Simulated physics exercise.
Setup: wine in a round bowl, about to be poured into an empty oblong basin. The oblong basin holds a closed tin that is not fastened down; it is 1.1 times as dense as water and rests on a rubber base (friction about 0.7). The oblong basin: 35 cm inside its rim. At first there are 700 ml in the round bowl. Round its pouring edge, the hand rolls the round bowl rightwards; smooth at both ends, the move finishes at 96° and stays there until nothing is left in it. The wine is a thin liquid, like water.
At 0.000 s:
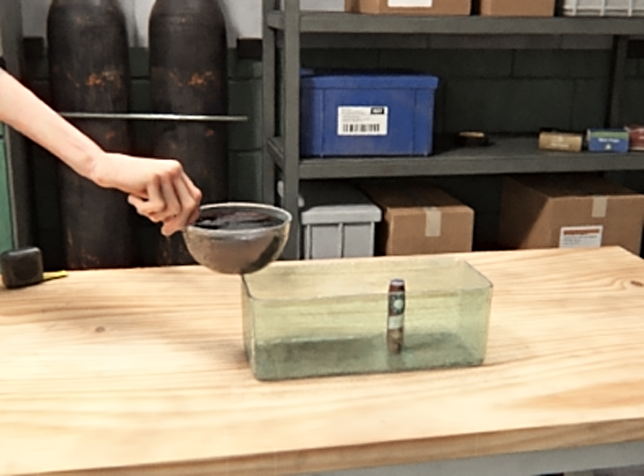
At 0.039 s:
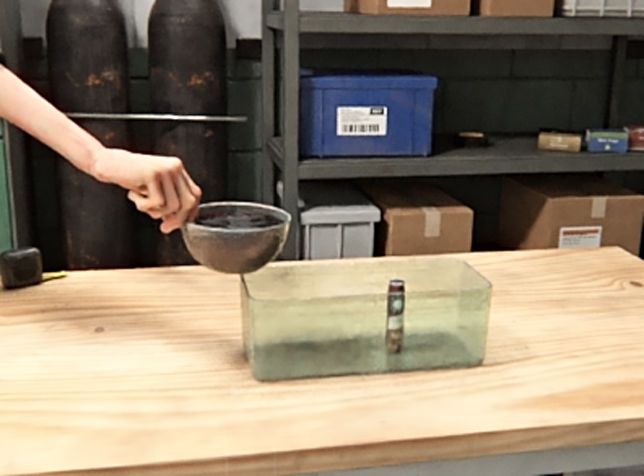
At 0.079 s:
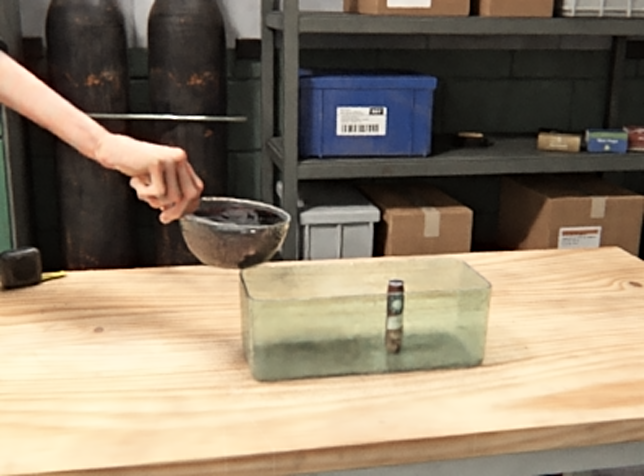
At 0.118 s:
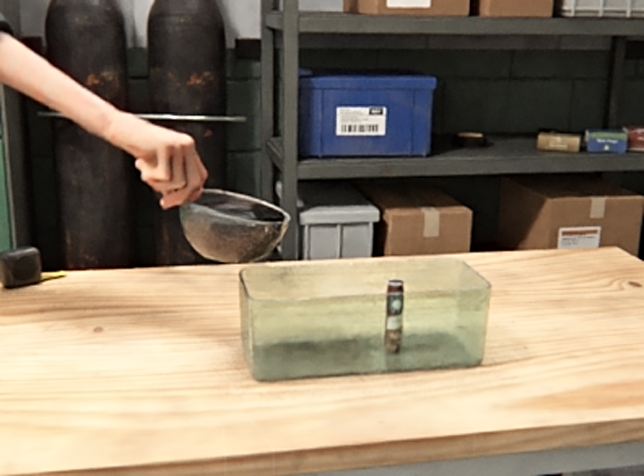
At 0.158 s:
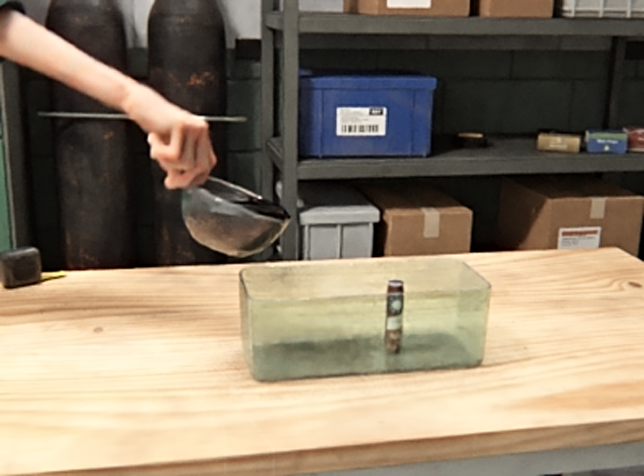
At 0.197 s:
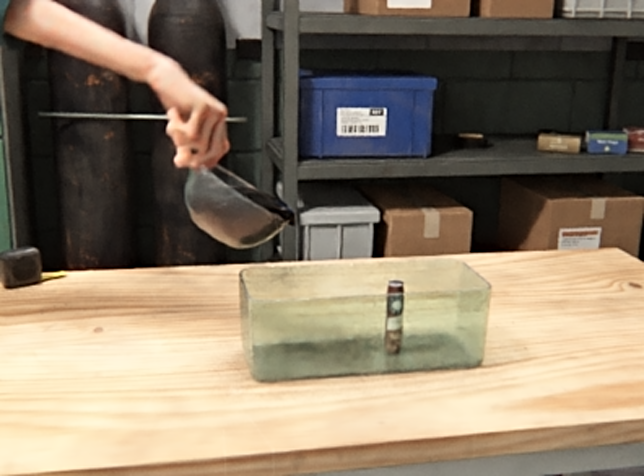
A hand holds a round bowl of dark liquid almost level above the left end of a clear oblong basin, then tilts it rightwards, slowly at first and then more steeply. The hand rises and swings right as the bowl tips, while the slim upright container in the basin stays still.
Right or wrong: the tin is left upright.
Wrong.
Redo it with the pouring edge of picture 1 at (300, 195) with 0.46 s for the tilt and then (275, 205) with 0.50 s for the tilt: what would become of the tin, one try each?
First it tips over; then it tips over.
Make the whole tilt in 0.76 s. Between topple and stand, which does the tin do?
Result: Tin tipped over.
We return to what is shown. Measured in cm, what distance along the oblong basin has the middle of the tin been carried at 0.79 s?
Near 3 cm.
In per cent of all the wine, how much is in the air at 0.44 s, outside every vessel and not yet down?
Roughly 58 percent.
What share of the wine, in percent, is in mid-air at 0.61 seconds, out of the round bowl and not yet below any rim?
Estimate: Around 9 per cent.
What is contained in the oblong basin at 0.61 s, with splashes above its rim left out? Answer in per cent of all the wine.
I reckon close to 92 per cent.
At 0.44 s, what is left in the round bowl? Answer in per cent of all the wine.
I'd estimate some 28 % remains.
Then, 0.44 s in, the tilt is 93° and 27 per cent is still to pour; the tin stands where it began.
Then, 0.61 s in, the tilt is 96° and 0 per cent is still to pour; the tin leans 12°.
Then, 0.79 s in, the tilt is 96° and 0 per cent is still to pour; the tin leans 19°.
Then, 0.99 s in, the tilt is 96° and 0 per cent is still to pour; the tin lies on its side.
Finally, the tin lies on its side.
